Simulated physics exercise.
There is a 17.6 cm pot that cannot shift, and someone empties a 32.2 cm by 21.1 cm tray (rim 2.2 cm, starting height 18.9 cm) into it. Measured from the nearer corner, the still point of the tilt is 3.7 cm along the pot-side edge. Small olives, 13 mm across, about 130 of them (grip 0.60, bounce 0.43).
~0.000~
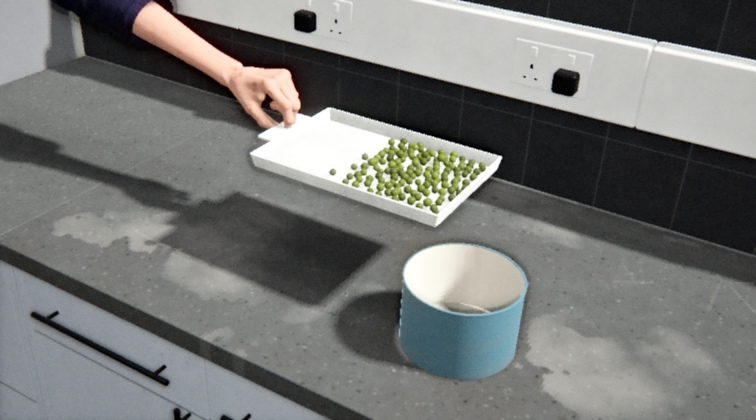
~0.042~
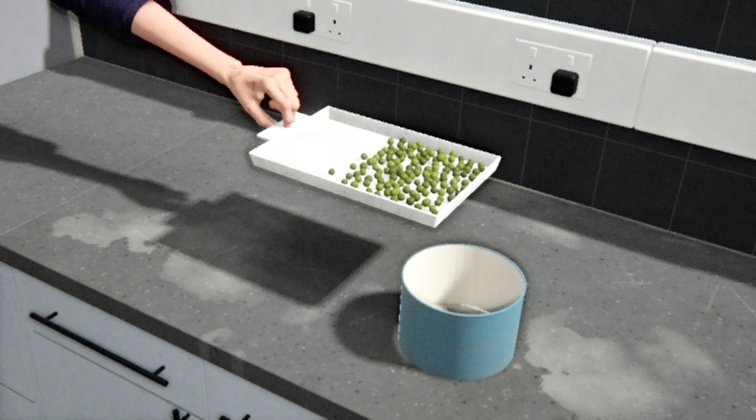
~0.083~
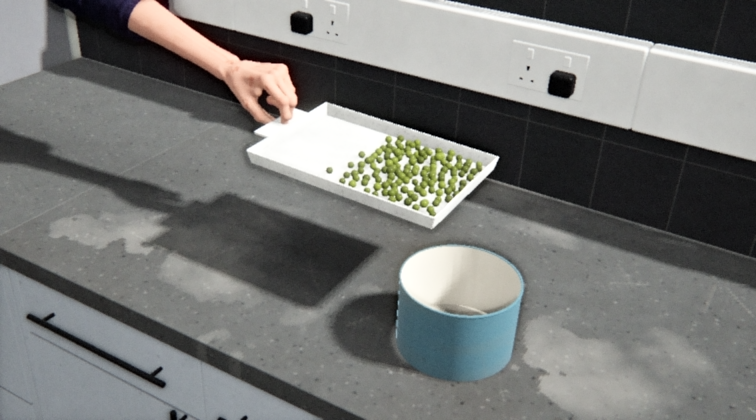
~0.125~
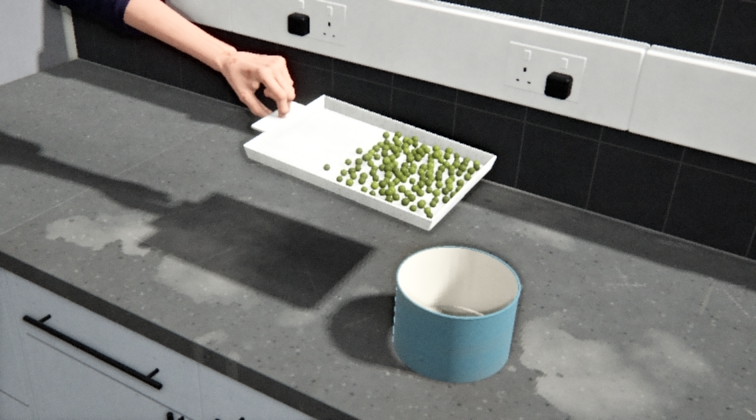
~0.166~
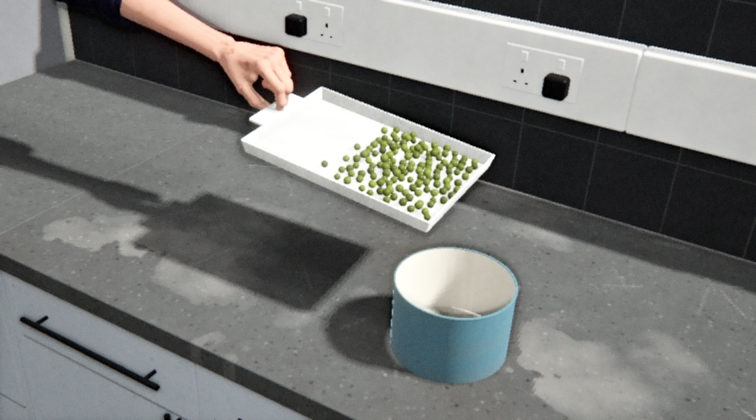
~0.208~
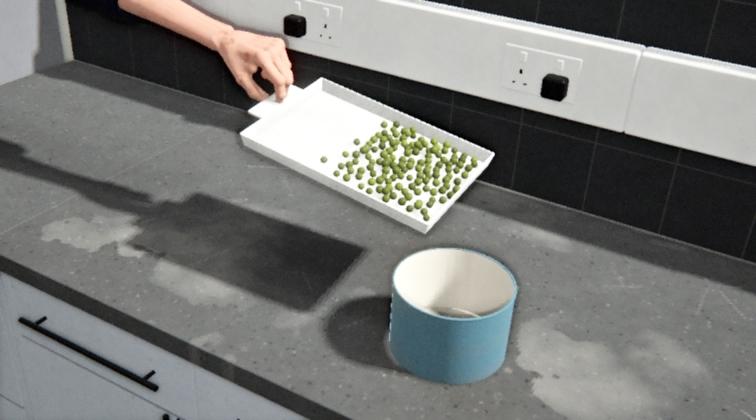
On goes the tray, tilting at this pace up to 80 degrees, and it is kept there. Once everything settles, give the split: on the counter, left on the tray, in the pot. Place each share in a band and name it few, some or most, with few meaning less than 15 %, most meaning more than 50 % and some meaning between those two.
In the end: Counter few, tray most, pot few.
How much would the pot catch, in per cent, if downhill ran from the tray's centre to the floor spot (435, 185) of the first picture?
I'd estimate about 0 %.
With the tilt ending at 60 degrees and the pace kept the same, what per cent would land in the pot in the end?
Roughly 0 percent.
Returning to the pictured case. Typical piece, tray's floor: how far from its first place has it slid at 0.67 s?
Displacement on the tray: About 4 cm.
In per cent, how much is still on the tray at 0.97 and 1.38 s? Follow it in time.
Sequence: 100; 100.
Then, at 0.67 s, tilt 44 degrees; the tray holds 100 %, the pot 0 %.
Then, at 0.97 s, tilt 66 degrees; the tray holds 100 %, the pot 0 %.
After 1.38 s, tilt 80 degrees; the tray holds 100 %, the pot 0 %.
In the end, at 1.7 s, counter 0 %, tray 100 %, pot 0 %.
